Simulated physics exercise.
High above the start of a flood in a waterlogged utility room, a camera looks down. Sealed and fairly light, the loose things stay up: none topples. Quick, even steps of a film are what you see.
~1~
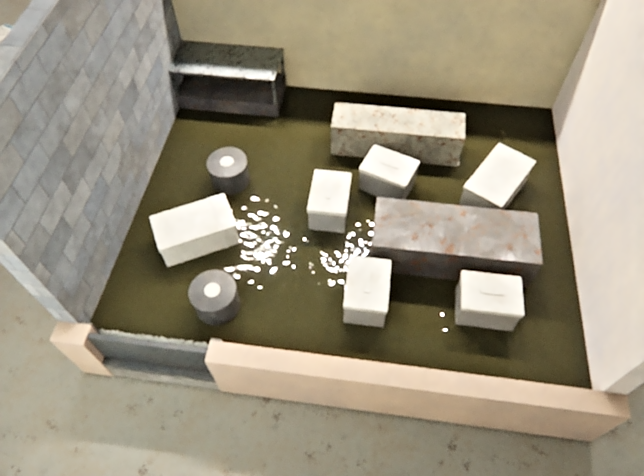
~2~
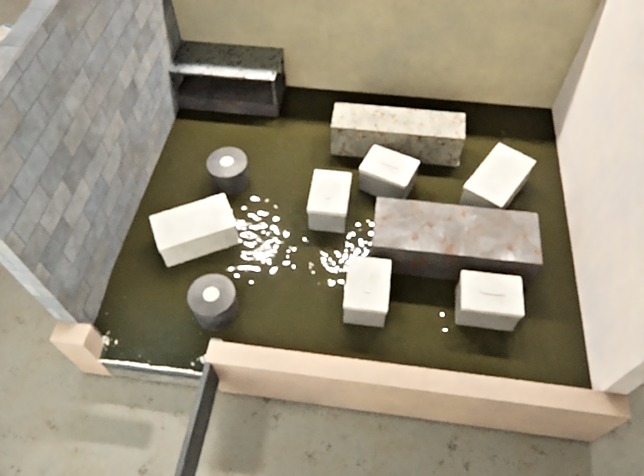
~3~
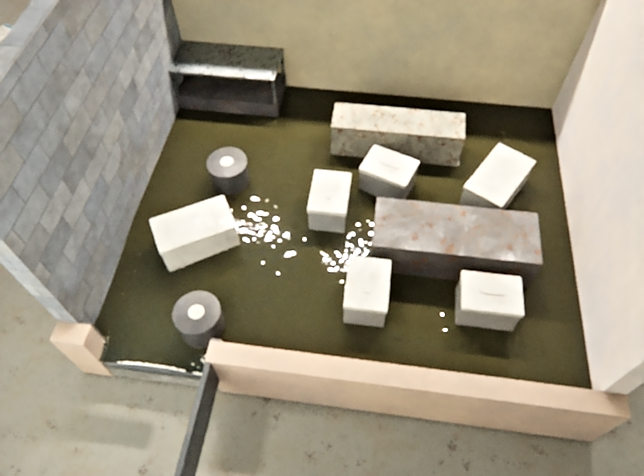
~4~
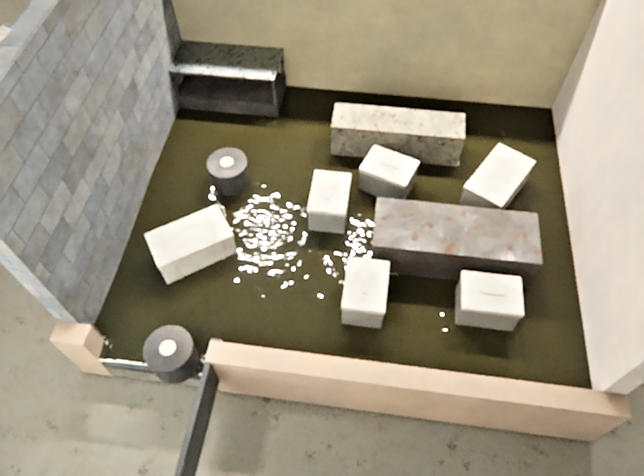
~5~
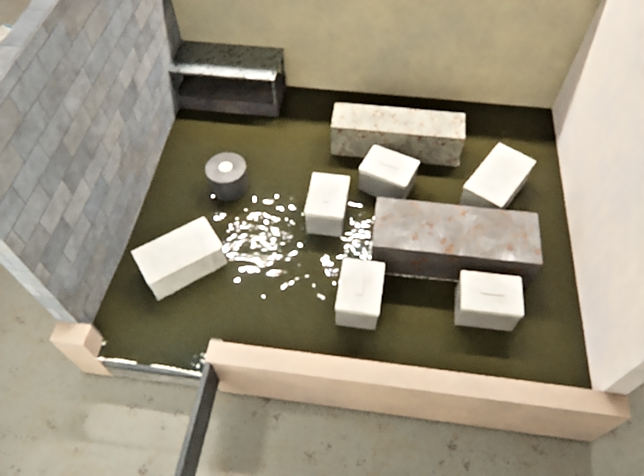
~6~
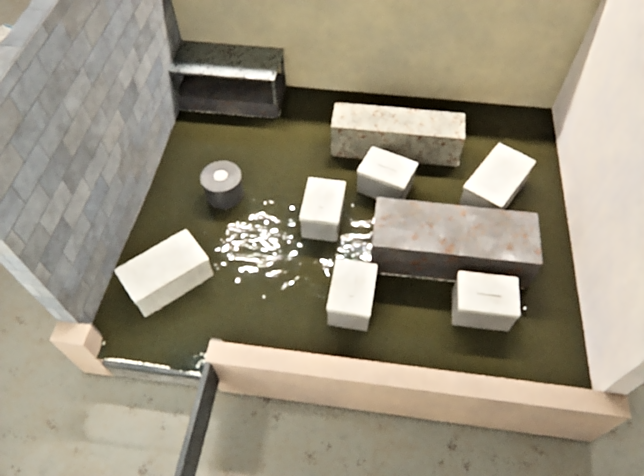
A walled room of dark water held pale boxes and two grey drums; a gate swung open at the lower left, the nearer drum drifted out through it, then the leftmost box slid down-left.
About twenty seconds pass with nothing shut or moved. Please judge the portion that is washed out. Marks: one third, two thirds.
Reaches two thirds.
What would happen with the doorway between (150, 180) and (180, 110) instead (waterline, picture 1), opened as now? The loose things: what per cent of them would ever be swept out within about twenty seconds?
Some 80 per cent of the lot.
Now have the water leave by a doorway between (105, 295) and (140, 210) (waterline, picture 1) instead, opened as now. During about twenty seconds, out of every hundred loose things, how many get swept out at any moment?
Near 80 percent.
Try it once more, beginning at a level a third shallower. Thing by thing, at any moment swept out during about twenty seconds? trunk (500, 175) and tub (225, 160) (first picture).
Held back, escapes.
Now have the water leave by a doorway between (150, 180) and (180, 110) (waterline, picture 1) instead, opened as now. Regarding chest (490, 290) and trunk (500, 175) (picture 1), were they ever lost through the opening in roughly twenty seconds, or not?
So, for the first: Held back, and for the second: Held back.
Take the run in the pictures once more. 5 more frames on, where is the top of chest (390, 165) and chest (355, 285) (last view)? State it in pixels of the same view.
Expect them at roughly (344, 177) and roughly (292, 292).
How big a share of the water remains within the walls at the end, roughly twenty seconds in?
Roughly 40 percent.
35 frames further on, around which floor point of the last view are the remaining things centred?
I'd put it around pixel (296, 243).
A moment on, 2 of 8 are out; 6 afloat.
Next, 4 of 8 are out; 4 afloat.
Later, 6 of 8 are out; 2 afloat.
In the end, 7 of 8 are out; 1 afloat.
